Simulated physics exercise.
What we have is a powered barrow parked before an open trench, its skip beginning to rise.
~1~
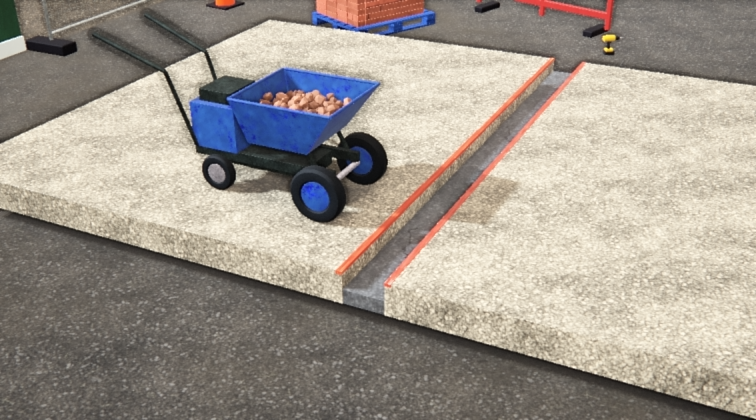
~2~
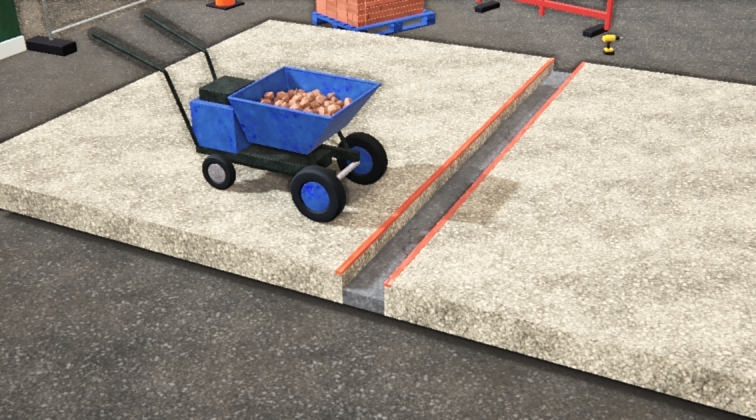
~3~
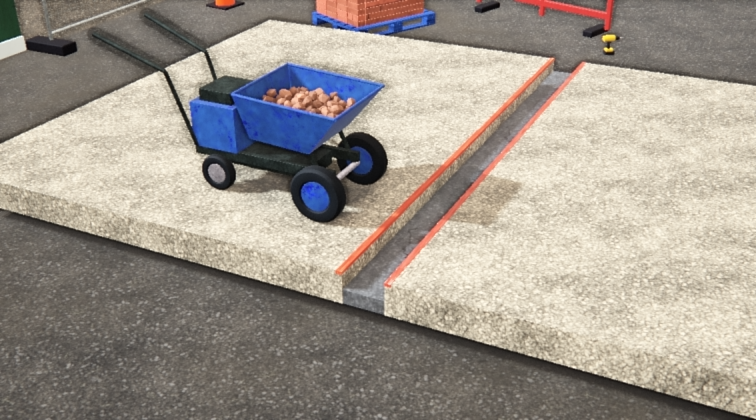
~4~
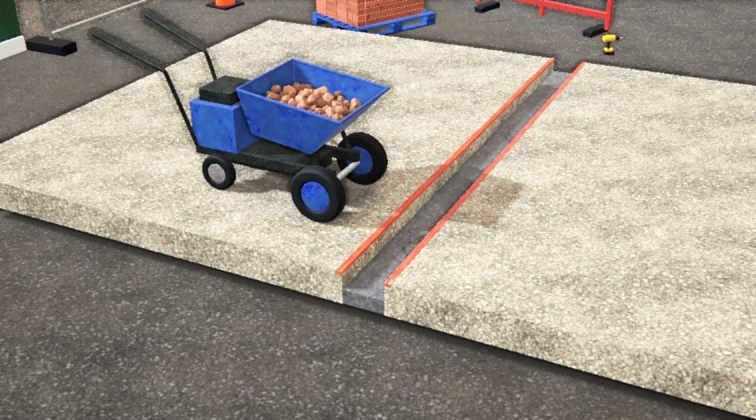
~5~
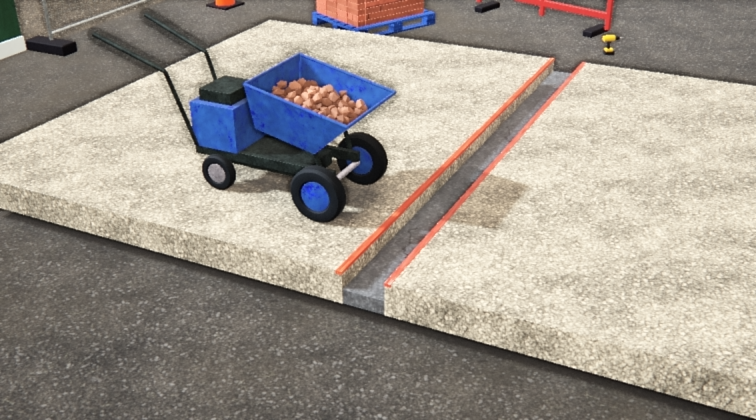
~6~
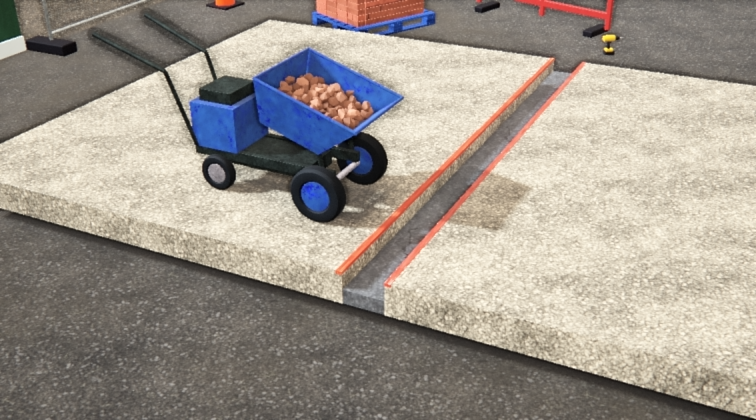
On a pale raised slab in a paved yard, a blue powered barrow loaded with lumps of rubble stands just left of a narrow, orange-edged trench. The skip starts out level, then gradually tilts forward to the right, its back rising while the wheels stay still and the rubble remains inside.
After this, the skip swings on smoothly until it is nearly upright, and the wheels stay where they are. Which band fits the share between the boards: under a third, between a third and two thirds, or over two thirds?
The trench takes from one third to two thirds.
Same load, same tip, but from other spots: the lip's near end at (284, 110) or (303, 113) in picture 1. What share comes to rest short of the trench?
First some 30, then 10 per cent.
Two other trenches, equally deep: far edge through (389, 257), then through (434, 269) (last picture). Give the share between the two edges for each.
The first gives 10 %, the second 90 %.
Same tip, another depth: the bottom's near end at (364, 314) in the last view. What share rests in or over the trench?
About 60 per cent.
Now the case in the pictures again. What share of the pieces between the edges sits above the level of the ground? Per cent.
Near 15 %.
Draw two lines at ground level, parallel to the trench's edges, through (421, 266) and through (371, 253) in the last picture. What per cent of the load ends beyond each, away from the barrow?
In turn 30 and 90 in a hundred.
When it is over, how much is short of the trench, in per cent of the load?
Close to 0 per cent.
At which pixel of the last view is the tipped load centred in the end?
Roughly at (434, 222).
Soon after the last picture, skip tipped steeply; all in the skip.
A little later, skip tipped right over; most in the skip; a small part in or heaped over the trench; a small part beyond it; a stray few falling.
Later still, skip tipped right over; a stray few in the skip; about half in or heaped over the trench; about half beyond it.
At rest, skip tipped right over; about half in or heaped over the trench; about half beyond it.
